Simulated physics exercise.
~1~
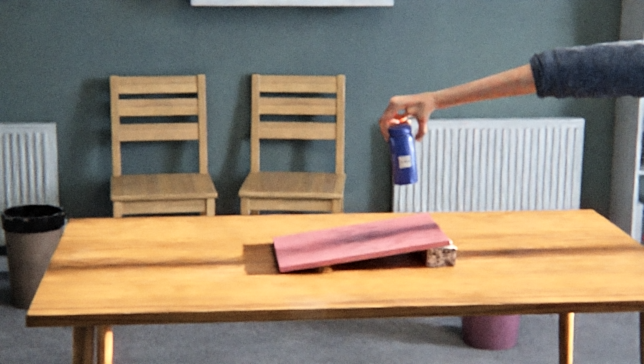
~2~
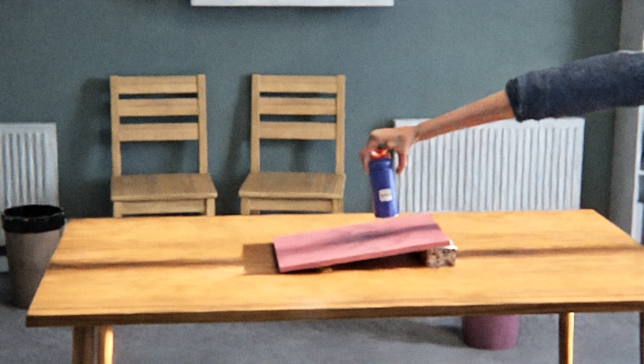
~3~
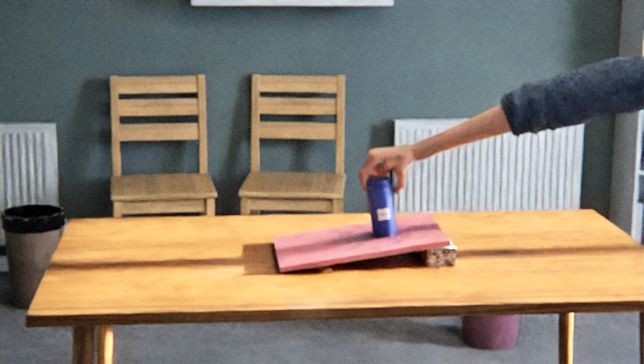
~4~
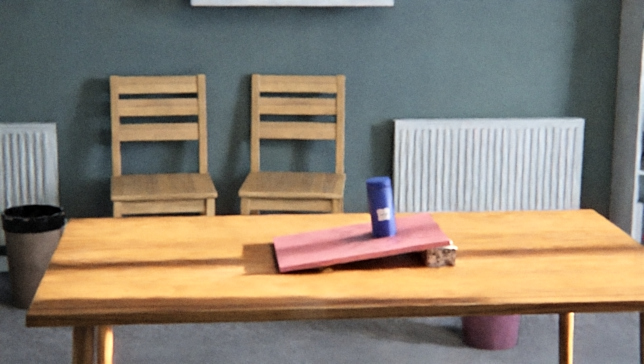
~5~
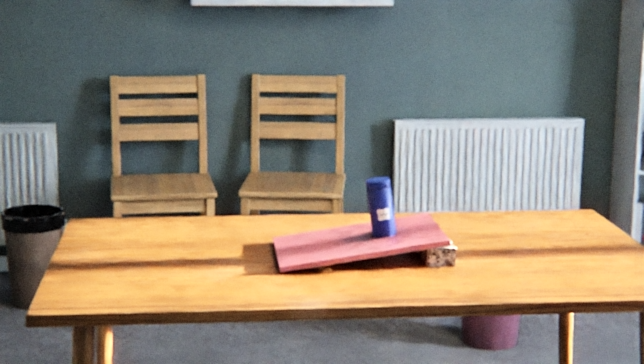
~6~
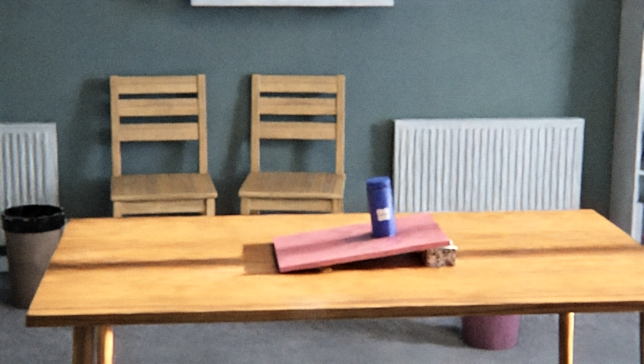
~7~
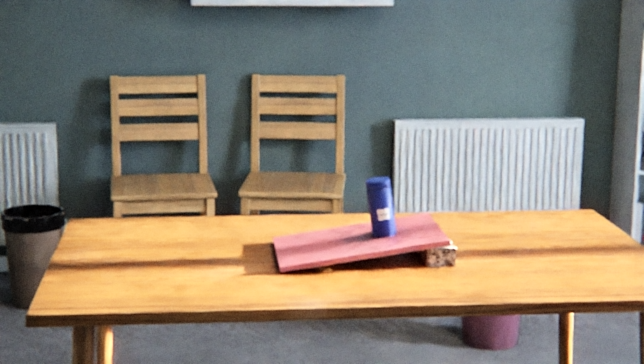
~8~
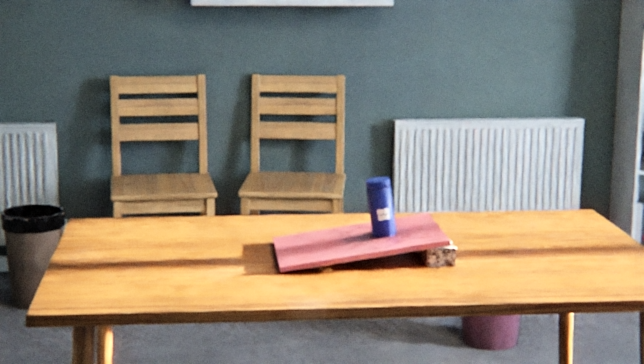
A blue jar is lowered by a hand onto a sloping board and stays put.
